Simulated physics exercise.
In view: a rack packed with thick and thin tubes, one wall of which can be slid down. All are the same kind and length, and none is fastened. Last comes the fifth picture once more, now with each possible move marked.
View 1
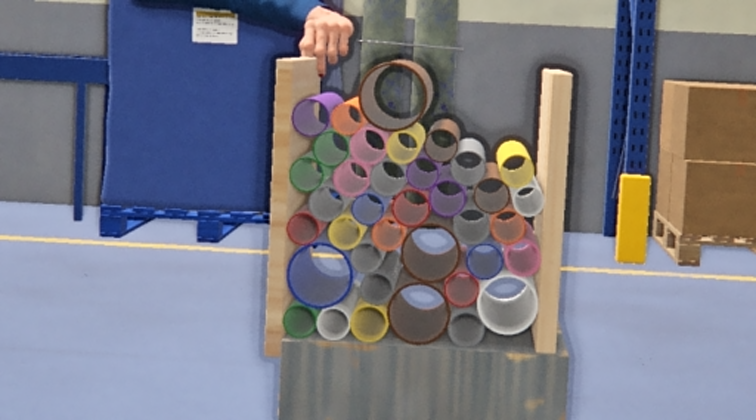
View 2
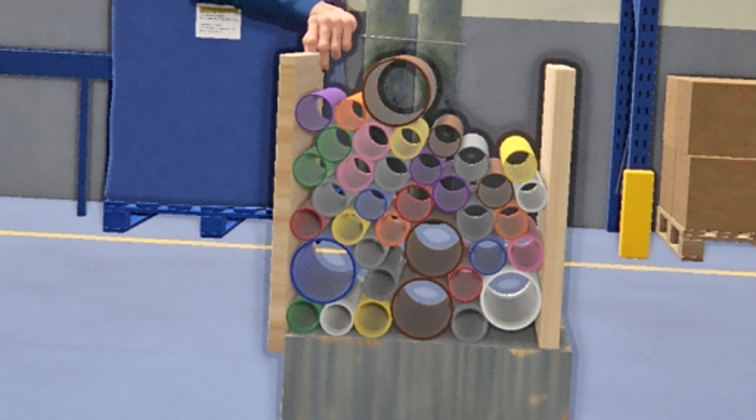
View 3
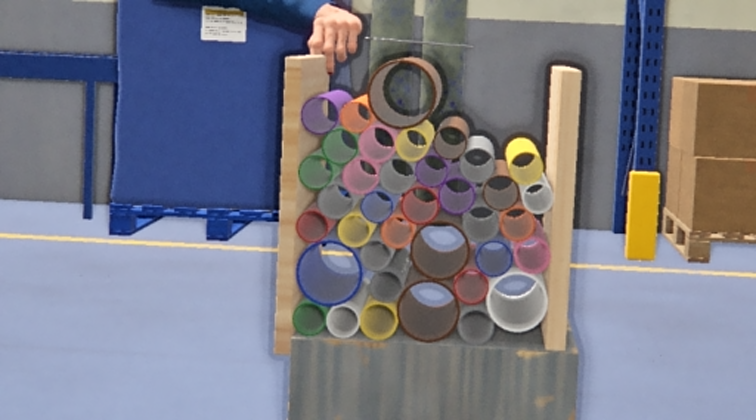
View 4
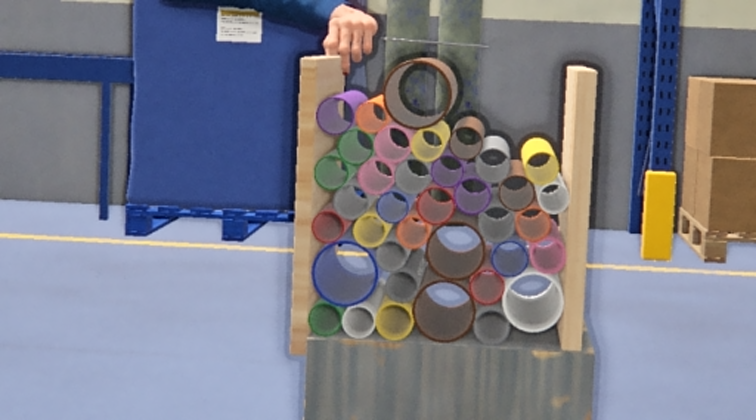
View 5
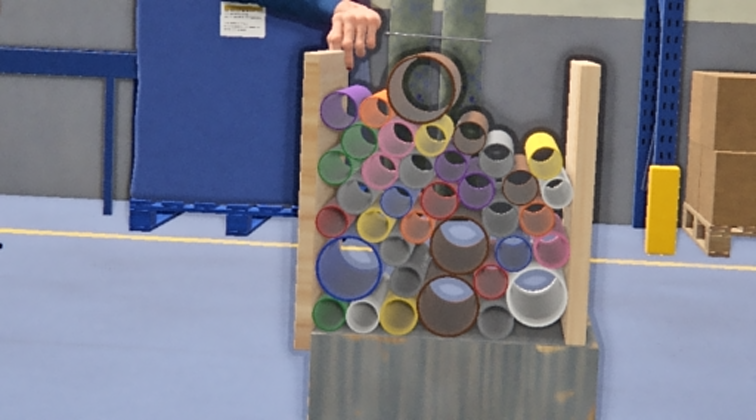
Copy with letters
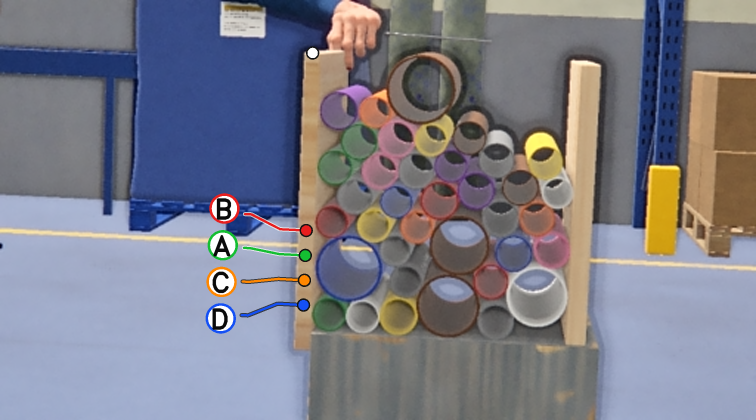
A hand at the upper left rests on top of the left wooden board and stays almost still, while the view wobbles slightly and the whole rack drifts a little to the right. Seen from the front in a warehouse, thick and thin tubes in purple, green, blue, brown, yellow and grey lie stacked between two upright boards. Behind them stand blue panels, a yellow post and brown boxes, and the tubes keep their places.
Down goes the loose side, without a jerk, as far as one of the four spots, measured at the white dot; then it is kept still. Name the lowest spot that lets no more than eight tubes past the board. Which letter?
It can be let down to B.
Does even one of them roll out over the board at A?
Yes, at A.
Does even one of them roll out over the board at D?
Yes, at D.
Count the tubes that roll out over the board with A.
With A, nine.
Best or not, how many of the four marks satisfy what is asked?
One of the four.
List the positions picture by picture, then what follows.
In the first picture, a green tube (300, 321); a blue tube (320, 276); a brown tube (431, 253).
In the second picture, a brown tube (434, 249); a grey tube (329, 199).
In the third picture, a grey tube (481, 224); a brown tube (501, 193).
In the fourth picture, a grey tube (492, 166); an orange tube (371, 117).
In the fifth picture, side board (323, 189); a green tube (329, 314); a blue tube (349, 269).
On the marked copy, A at (305, 256); B at (306, 231); C at (304, 280); D at (303, 305); the white dot at (312, 53).
With B. Early on, top of the board (319, 128).
Further on, top of the board (316, 212).
At the end, top of the board (315, 230), about four out over the board.
As for the rest, A nine out over the board; C nine out over the board; D more than eight out over the board.
